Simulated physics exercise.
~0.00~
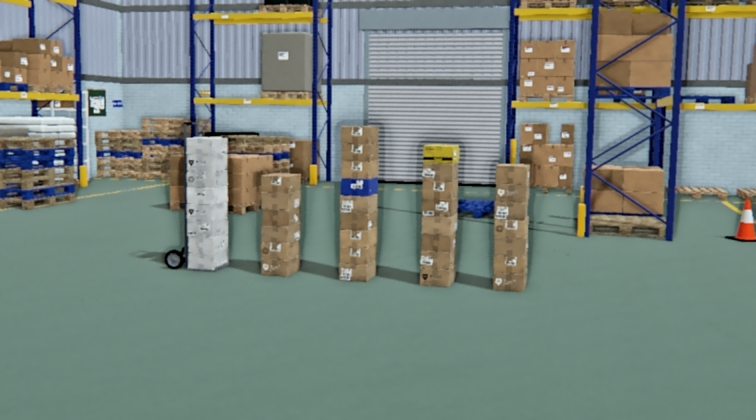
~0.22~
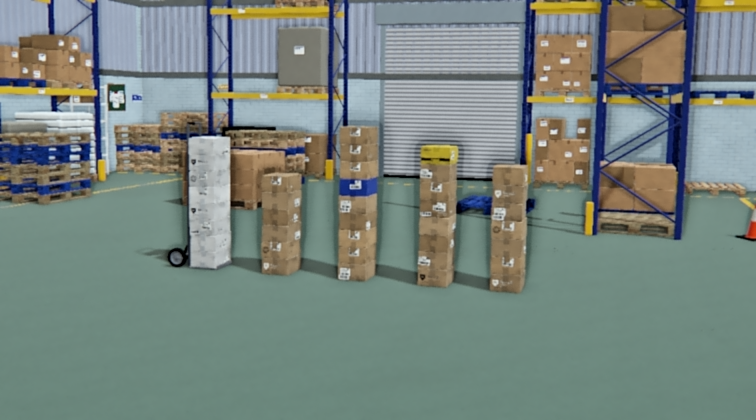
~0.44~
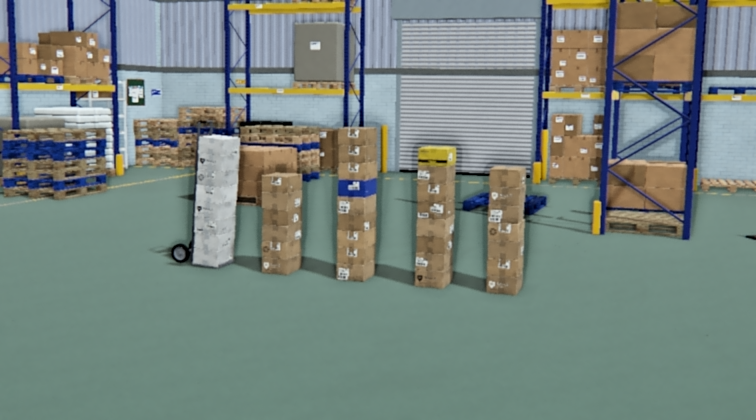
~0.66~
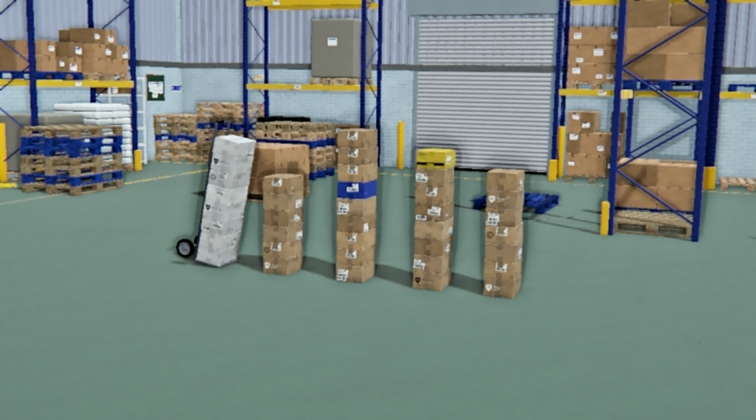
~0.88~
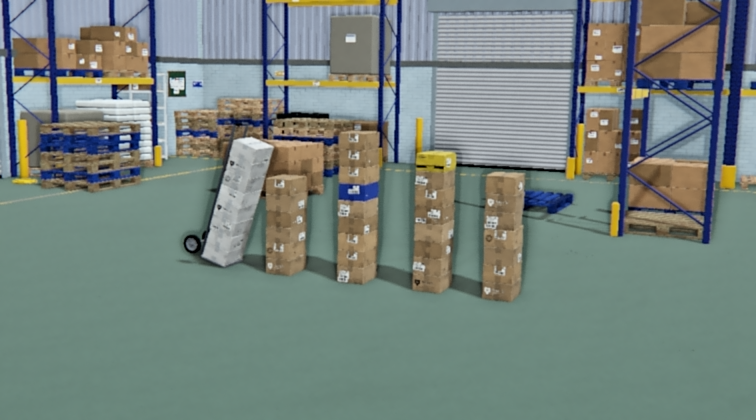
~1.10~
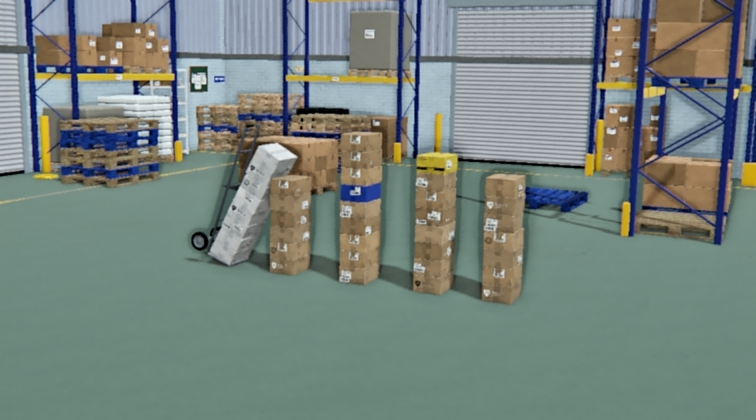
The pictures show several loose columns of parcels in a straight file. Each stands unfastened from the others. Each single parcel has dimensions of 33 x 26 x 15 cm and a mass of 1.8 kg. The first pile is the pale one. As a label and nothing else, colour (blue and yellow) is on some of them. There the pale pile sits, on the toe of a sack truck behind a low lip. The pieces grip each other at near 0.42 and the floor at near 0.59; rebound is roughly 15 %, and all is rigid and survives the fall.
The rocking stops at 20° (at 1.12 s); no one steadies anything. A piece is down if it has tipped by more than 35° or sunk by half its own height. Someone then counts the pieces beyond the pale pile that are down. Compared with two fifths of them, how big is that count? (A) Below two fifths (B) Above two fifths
B.
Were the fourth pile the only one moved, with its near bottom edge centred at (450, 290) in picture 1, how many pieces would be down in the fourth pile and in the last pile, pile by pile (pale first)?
Then fourth 7, last 7.
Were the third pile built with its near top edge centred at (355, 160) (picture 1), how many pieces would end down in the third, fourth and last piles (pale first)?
The tally would be third 7, then fourth 8, then last 7.
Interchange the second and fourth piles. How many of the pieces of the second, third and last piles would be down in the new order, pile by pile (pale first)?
After the swap, the second pile would have 7 down, the third 9 and the last 7.
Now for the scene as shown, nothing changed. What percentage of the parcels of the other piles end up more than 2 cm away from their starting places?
Result: 100 per cent.
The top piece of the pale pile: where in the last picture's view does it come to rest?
The top piece finishes near (400, 232).
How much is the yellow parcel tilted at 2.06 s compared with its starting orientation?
It sits at about 0 degrees.
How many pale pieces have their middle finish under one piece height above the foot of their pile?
2 pieces, pale ones.
After 2.06 s, 8 of the pale pile down; 6 of the 30 other parcels down; blue parcel leaning 6°.
After 3.04 s, 8 of the pale pile down; 20 of the 30 other parcels down; blue parcel leaning 42°, 34 cm lower; yellow parcel leaning 14°, 10 cm lower.
At rest (4.5 s), 8 of the pale pile down; 29 of the 30 other parcels down; blue parcel leaning 49°, 44 cm lower; yellow parcel leaning 35°, 55 cm lower. That is 97 per cent. As the last picture would show them, middles, blue parcel near (454, 248), yellow parcel near (533, 235).
